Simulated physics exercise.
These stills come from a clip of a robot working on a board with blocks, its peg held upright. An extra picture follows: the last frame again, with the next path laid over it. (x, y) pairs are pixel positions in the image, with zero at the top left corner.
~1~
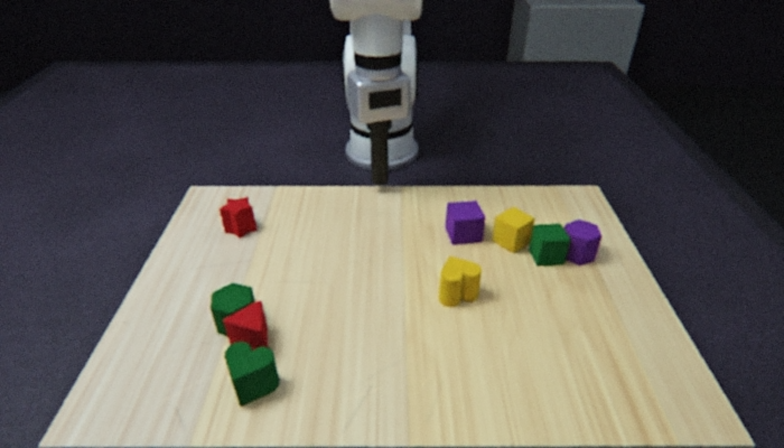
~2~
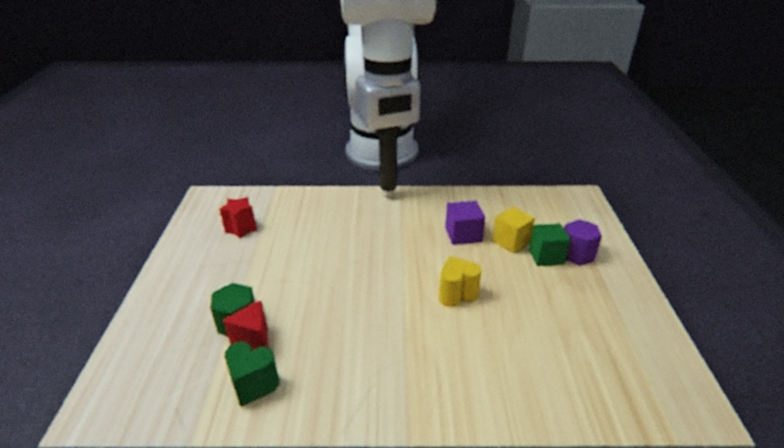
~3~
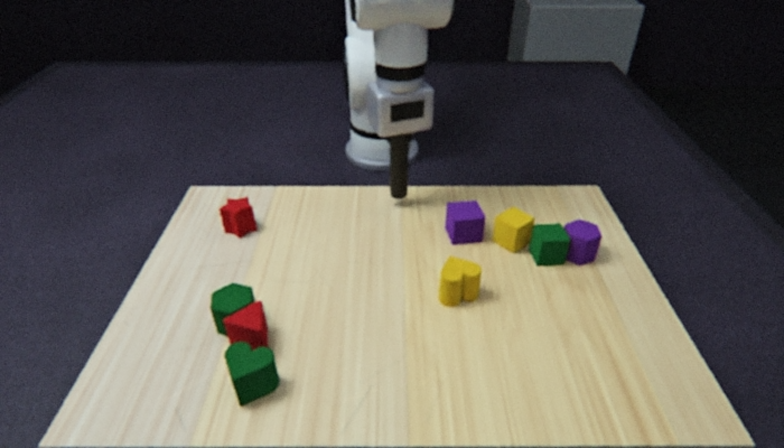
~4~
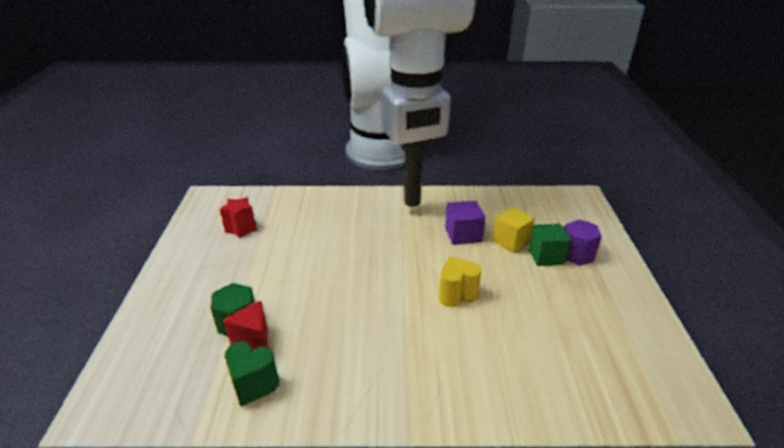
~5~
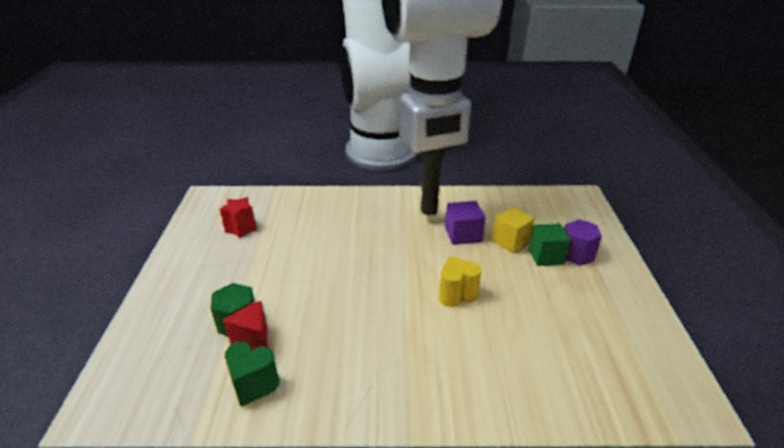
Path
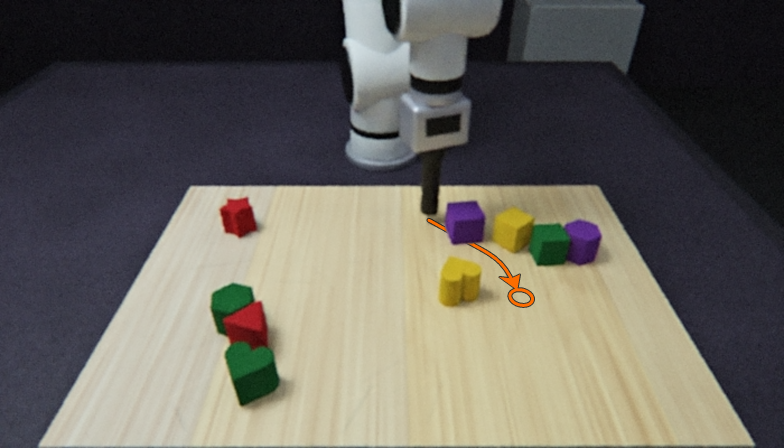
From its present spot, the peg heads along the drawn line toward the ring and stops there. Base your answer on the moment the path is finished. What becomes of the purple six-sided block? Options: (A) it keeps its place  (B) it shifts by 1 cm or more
The one that fits is B, it shifts by 1 cm or more.
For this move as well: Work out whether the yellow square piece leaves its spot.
It does get moved.
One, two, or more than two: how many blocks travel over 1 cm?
That makes 3 blocks or more.
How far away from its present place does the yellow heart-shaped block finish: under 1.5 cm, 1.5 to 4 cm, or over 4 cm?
Under 1.5 cm.
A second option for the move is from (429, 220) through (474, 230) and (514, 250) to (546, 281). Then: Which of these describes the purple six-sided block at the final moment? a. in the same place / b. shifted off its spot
Option b.
Drawn move, from (429, 220) by way of (464, 240) and (500, 263) to (521, 297).
The first path, step by step. One third of the way, peg (465, 230); purple square piece (497, 226); yellow square piece (528, 220), turned 45° anticlockwise; green square piece (560, 231), turned 15° clockwise; purple six-sided block (592, 230).
Two thirds of the way, peg (502, 253); purple square piece (540, 242), turned 35° anticlockwise; yellow square piece (552, 225), turned 90° anticlockwise; green square piece (588, 230), turned 25° clockwise; purple six-sided block (621, 232), turned 15° clockwise.
At the end, peg (523, 287); yellow heart-shaped block still; purple square piece (547, 246), turned 60° anticlockwise; yellow square piece (552, 225), turned 90° anticlockwise; green square piece (588, 230), turned 25° clockwise; purple six-sided block (621, 232), turned 15° clockwise.
